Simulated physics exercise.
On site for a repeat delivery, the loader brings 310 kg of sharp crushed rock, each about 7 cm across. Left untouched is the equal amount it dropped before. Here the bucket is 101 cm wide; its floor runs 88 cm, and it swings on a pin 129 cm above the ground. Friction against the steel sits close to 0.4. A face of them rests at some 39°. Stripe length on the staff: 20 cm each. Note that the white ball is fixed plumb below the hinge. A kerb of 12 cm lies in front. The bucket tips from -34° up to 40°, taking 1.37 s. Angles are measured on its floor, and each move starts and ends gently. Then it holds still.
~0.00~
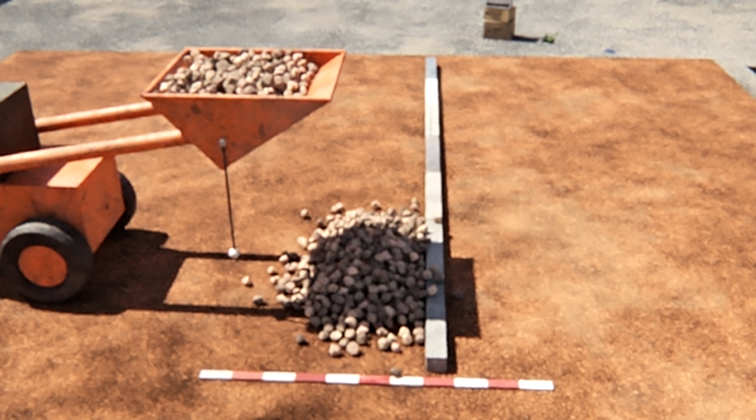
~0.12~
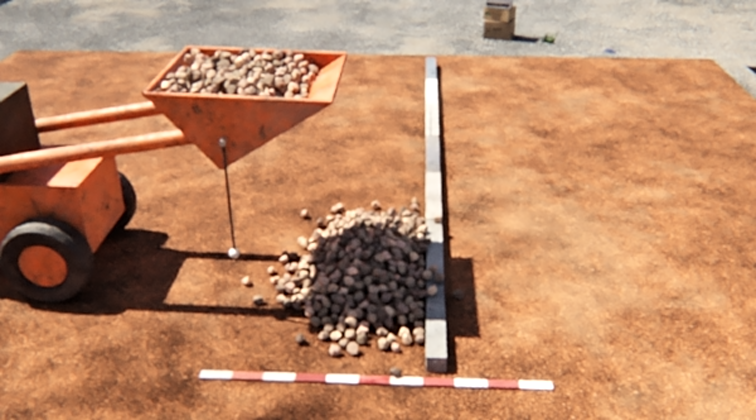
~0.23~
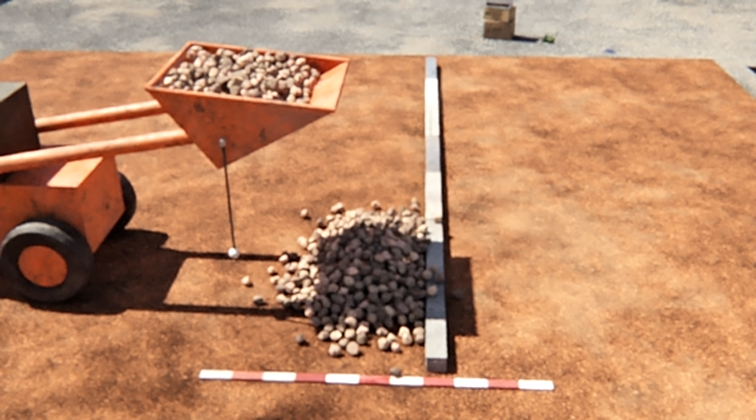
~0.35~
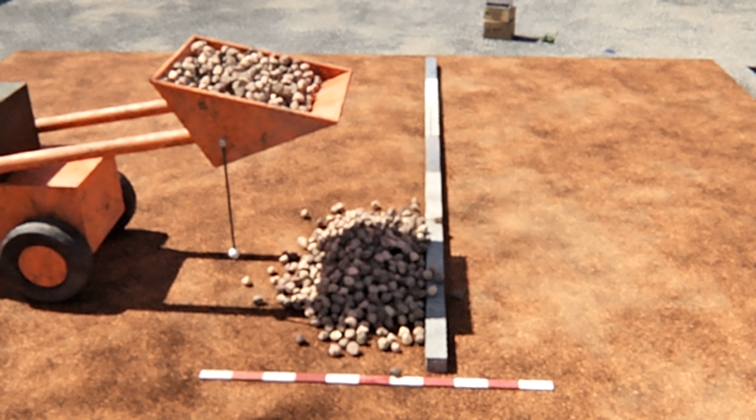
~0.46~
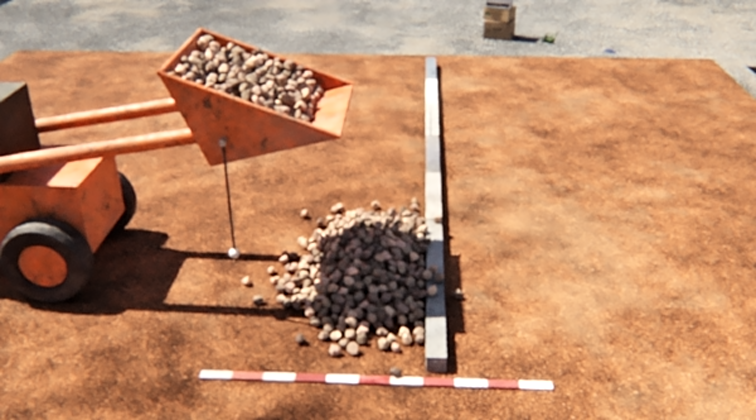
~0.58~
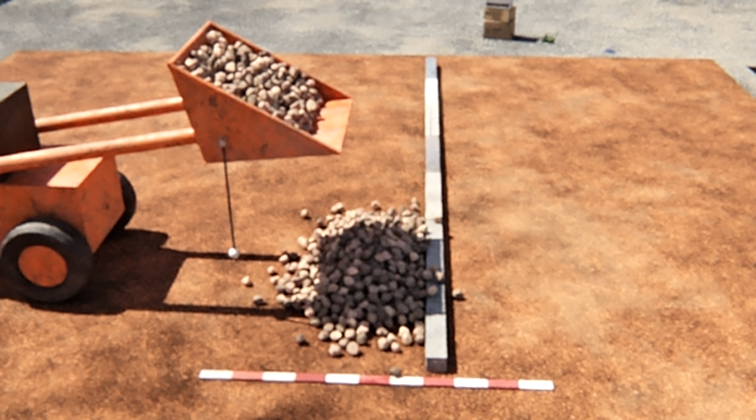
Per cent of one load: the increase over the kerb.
3 percent.
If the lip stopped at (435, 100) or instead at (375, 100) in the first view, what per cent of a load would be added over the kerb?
About 85 per cent from the first spot and 25 per cent from the second.
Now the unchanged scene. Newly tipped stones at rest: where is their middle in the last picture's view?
I'd point to about (365, 249).
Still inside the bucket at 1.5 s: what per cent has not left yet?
About 60 percent.
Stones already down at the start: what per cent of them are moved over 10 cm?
Roughly 5 % of them.
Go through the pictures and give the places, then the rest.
In the first frame, the bucket is at -34°, its lip at (331, 99); the top of the load is at (251, 57). The earlier load is highest near (367, 240), 24 cm above ground level, 100 % on this side of the kerb.
The second frame shows lip at (332, 102), floor tilted -32°, highest stones at (232, 57); the stones move at 0.1 m/s on average.
The third frame shows lip at (335, 110), floor tilted -28°, highest stones at (203, 57); the stones move at 0.2 m/s on average.
The fourth frame shows lip at (338, 122), floor tilted -22°, highest stones at (203, 54); the stones move at 0.2 m/s on average.
In the fifth frame, the bucket is at -14°, its lip at (340, 137); the top of the load is at (206, 49); the stones move at 0.3 m/s on average.
The sixth frame shows lip at (340, 153), floor tilted -5°, highest stones at (215, 45); the stones move at 0.3 m/s on average.
After 1.0 s the floor is at 29°; in per cent of one load, 100 in the bucket, 100 on this side of the kerb; the foremost stones are at (434, 261).
After 1.5 s the floor is at 40°; in per cent of one load, 59 in the bucket, 141 on this side of the kerb; the foremost stones are at (434, 261).
After 1.8 s the floor is at 40°; in per cent of one load, 13 in the bucket, 186 on this side of the kerb; the foremost stones are at (438, 268).
After 4.4 s the floor is at 40°; in per cent of one load, 0 in the bucket, 197 on this side of the kerb, 3 over the kerb; the foremost stones are at (505, 264). Net gain over the kerb, 3.
